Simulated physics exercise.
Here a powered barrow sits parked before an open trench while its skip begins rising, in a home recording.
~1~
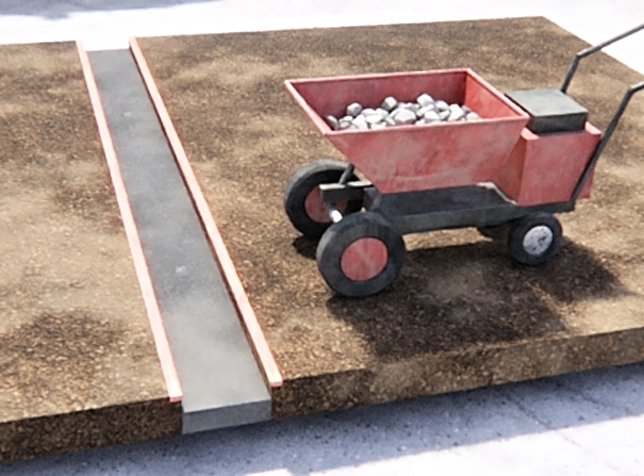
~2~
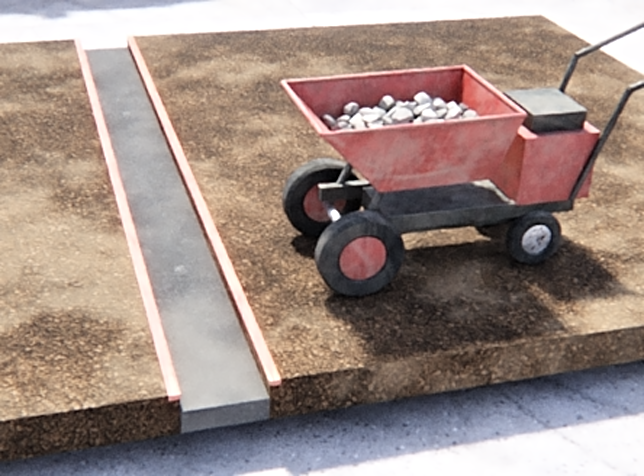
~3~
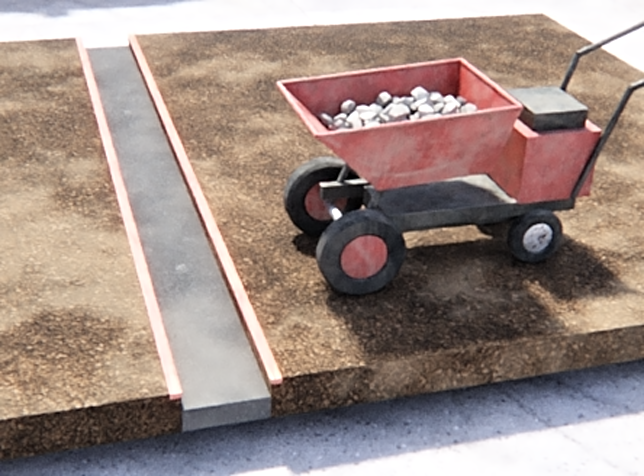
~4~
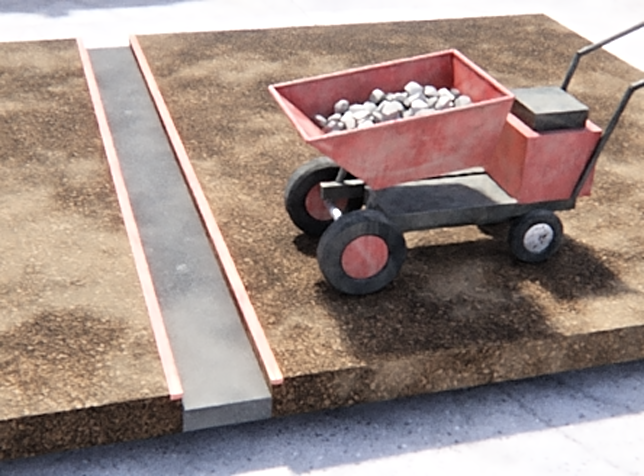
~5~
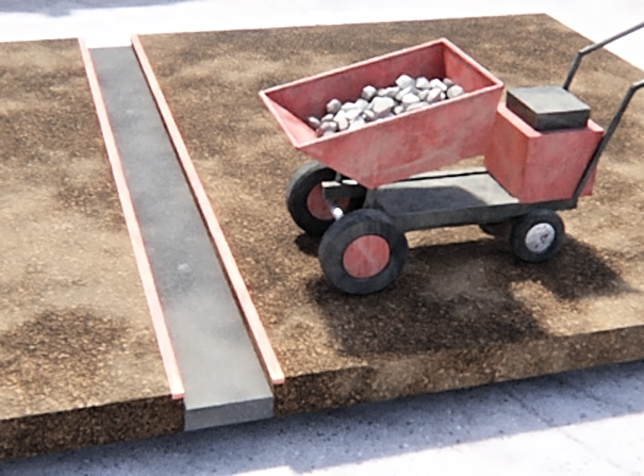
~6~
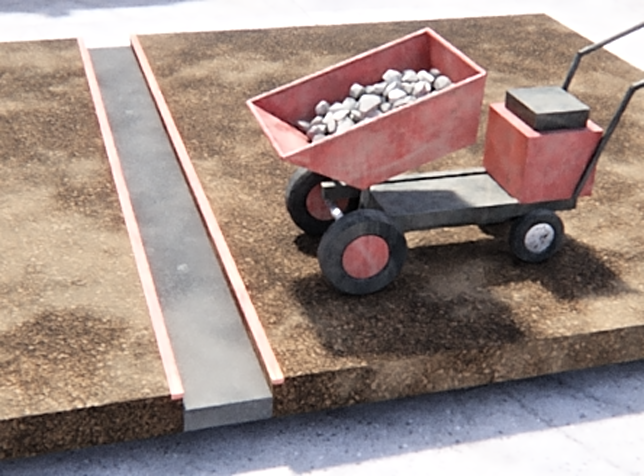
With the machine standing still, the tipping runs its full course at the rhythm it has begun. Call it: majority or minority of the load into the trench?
Majority.
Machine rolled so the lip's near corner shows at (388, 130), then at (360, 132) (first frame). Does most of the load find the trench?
Try one: The greater share. Try two: The greater share.
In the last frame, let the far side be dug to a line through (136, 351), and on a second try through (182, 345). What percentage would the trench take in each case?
About 90 and 60 per cent.
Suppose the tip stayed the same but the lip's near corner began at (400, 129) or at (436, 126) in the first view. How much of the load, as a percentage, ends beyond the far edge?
First place: Around 0 per cent. Second place: Around 0 per cent.
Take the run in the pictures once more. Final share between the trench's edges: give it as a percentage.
Roughly 75 %.
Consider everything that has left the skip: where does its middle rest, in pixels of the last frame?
Somewhere close to (176, 282) in the last picture.
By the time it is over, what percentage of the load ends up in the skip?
Around 5 %.
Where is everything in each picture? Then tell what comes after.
Lip of the skip near (326, 135), level; top of the load near (419, 128), broken stones; first edge of the trench near (258, 337); far edge near (164, 350), the trench over half as wide as the skip, and shallow for its width, in the first frame.
Lip of the skip near (323, 135), level; top of the load near (428, 118), in the second frame.
Lip of the skip near (317, 137), tipped barely; top of the load near (425, 113), in the third frame.
Lip of the skip near (308, 141), tipped a little; top of the load near (419, 109), in the fourth frame.
Lip of the skip near (298, 148), tipped a little; top of the load near (438, 101), in the fifth frame.
Lip of the skip near (284, 158), tipped clearly; top of the load near (428, 102); first edge of the trench near (260, 335); far edge near (165, 348), in the sixth frame.
Shortly afterwards, skip tipped steeply; the whole lot in the skip.
Next, skip tipped right over; near two thirds in the skip; near a quarter in or heaped over the trench; only a few beyond it; only a few falling.
Some moments later, skip tipped right over; a little in the skip; the bulk in or heaped over the trench; near a quarter beyond it.
In the end, skip tipped right over; only a few in the skip; the bulk in or heaped over the trench; near a quarter beyond it.
